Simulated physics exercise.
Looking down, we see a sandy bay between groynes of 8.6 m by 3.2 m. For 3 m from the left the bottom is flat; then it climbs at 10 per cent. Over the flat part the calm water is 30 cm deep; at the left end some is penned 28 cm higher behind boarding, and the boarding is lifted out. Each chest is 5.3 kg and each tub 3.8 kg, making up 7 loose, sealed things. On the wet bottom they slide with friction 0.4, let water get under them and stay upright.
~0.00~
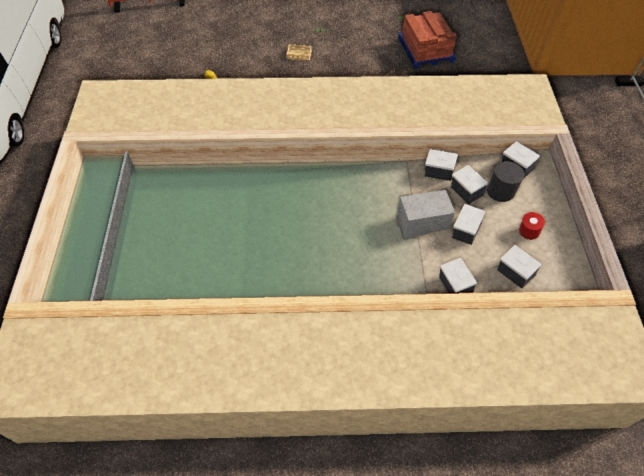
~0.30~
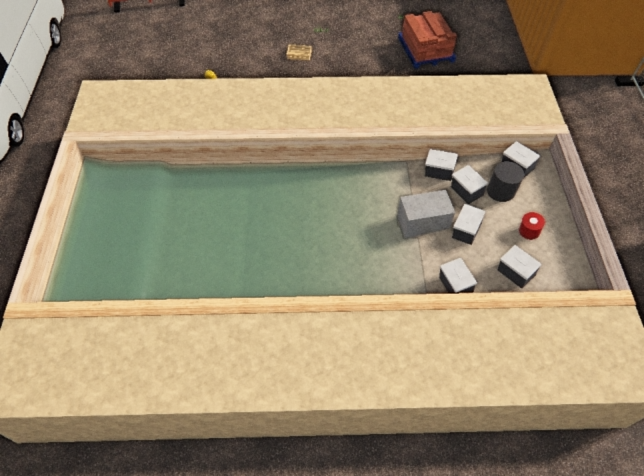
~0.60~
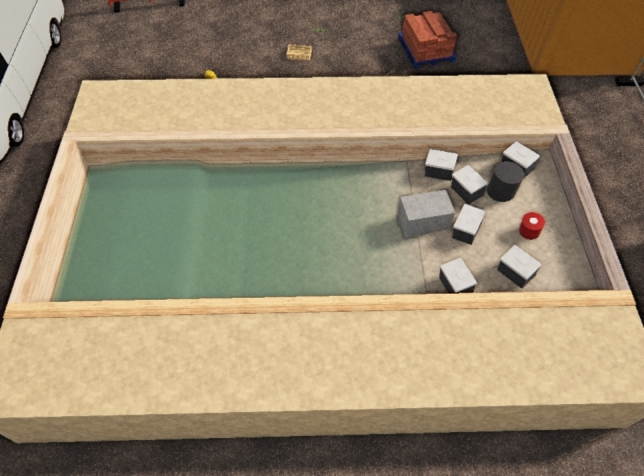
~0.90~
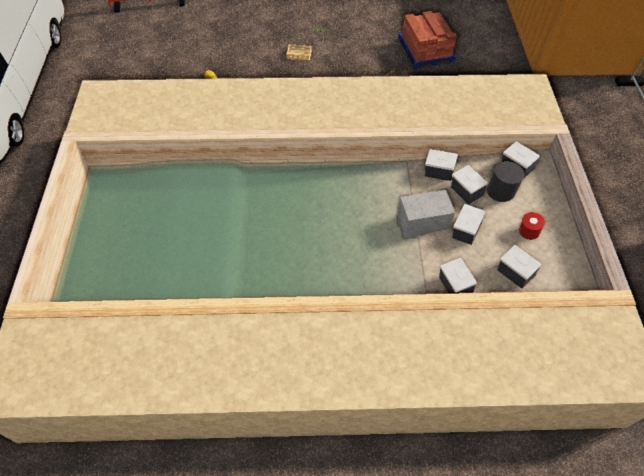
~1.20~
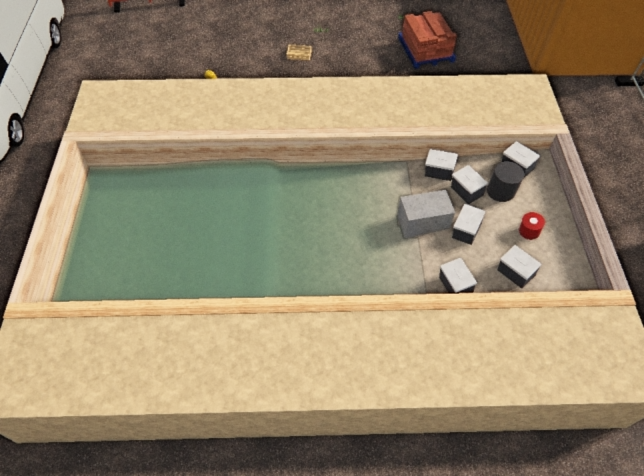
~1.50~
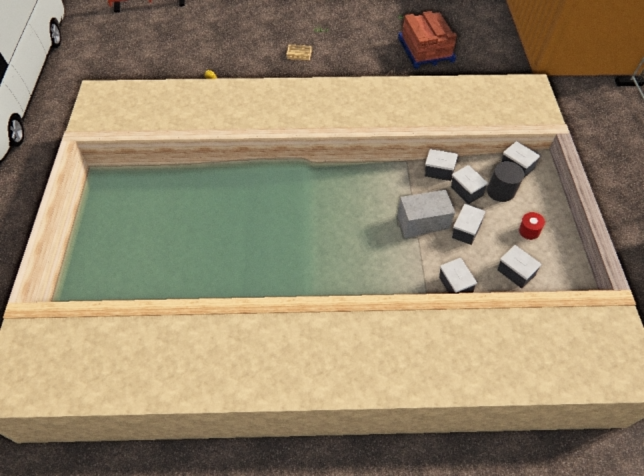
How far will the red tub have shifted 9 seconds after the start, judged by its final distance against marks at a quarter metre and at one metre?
Ends within a quarter metre.
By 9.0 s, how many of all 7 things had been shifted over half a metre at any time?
By my tally, 4.
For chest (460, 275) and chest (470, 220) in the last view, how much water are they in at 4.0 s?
I'd put it at 5 cm and 5 cm respectively.
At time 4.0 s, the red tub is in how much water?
2 cm or so.
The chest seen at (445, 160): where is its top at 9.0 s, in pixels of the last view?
I'd expect it somewhere around (342, 160).
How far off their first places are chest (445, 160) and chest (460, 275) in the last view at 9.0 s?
The first is 200 cm from its start, the second 100 cm.
After 2.1 s the red tub is near (535, 221), 0.0 m from its start, aground; 0 afloat.
After 4.0 s the red tub is near (535, 221), 0.0 m from its start, aground; 4 afloat.
After 6.3 s the red tub is near (535, 221), 0.0 m from its start, aground; 2 afloat.
After 9.0 s the red tub is near (535, 221), 0.0 m from its start, aground; 2 afloat.
